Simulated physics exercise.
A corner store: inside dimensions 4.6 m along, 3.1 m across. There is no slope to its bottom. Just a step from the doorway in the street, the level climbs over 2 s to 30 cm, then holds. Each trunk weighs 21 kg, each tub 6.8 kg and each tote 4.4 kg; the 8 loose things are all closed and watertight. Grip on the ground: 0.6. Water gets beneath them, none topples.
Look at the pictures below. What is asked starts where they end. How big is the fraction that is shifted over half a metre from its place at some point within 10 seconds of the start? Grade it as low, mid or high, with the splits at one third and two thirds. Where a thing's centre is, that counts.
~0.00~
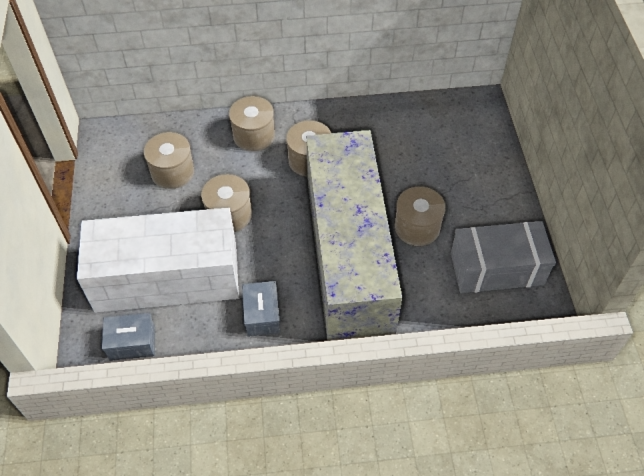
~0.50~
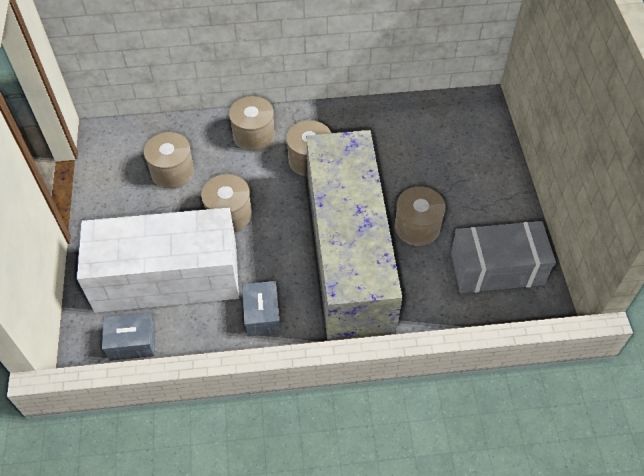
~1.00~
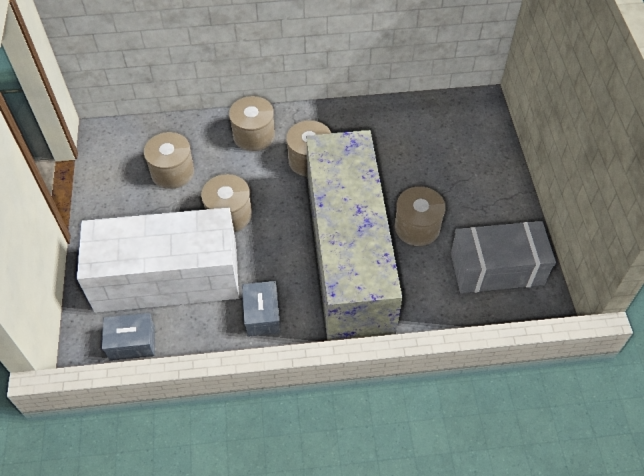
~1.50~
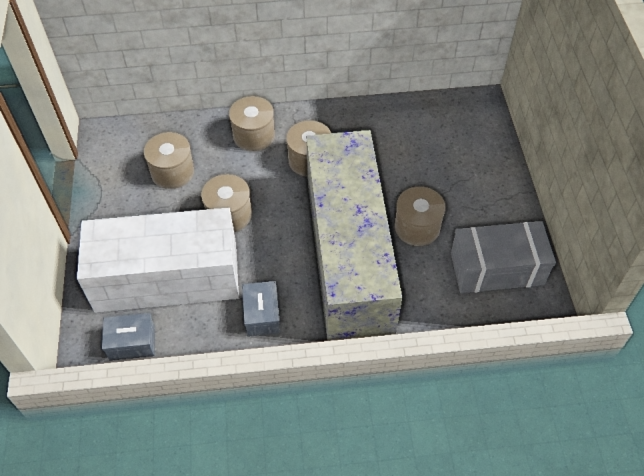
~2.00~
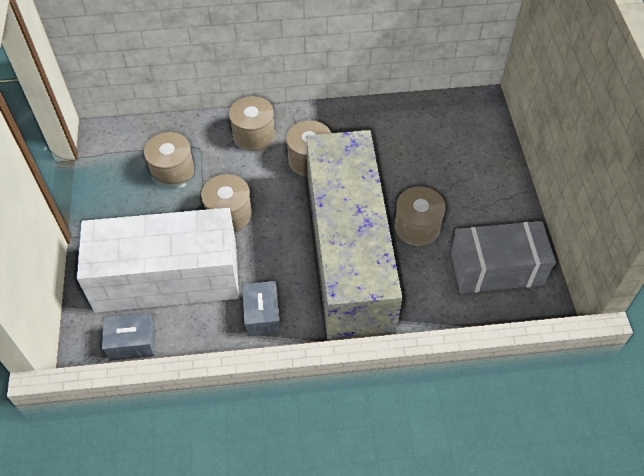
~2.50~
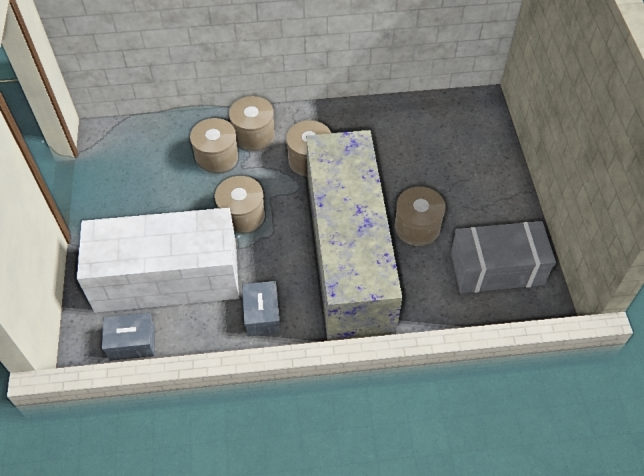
Grade: High, two thirds or more.
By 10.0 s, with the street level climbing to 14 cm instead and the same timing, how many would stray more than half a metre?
With that change, 5 of them.
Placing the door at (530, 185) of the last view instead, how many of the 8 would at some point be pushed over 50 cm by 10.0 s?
Then it comes to 6.
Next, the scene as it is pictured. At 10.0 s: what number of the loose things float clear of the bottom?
8 at that moment.
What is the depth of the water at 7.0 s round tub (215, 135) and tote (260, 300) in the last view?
I'd put it at 6 cm and 7 cm respectively.
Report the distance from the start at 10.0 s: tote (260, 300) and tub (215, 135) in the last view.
First 60 cm, then 300 cm.
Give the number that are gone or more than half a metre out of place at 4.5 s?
Count: 4.
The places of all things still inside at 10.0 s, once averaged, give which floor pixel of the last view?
I'd say about (346, 250) in the last view.
After 3.5 s 4 of 8 are over 50 cm from their spots; 3 afloat.
After 4.5 s 4 of 8 are over 50 cm from their spots; 3 afloat.
After 7.0 s 6 of 8 are over 50 cm from their spots; 7 afloat.
After 10.0 s 7 of 8 are over 50 cm from their spots, and 7 have been at some point; 8 afloat.
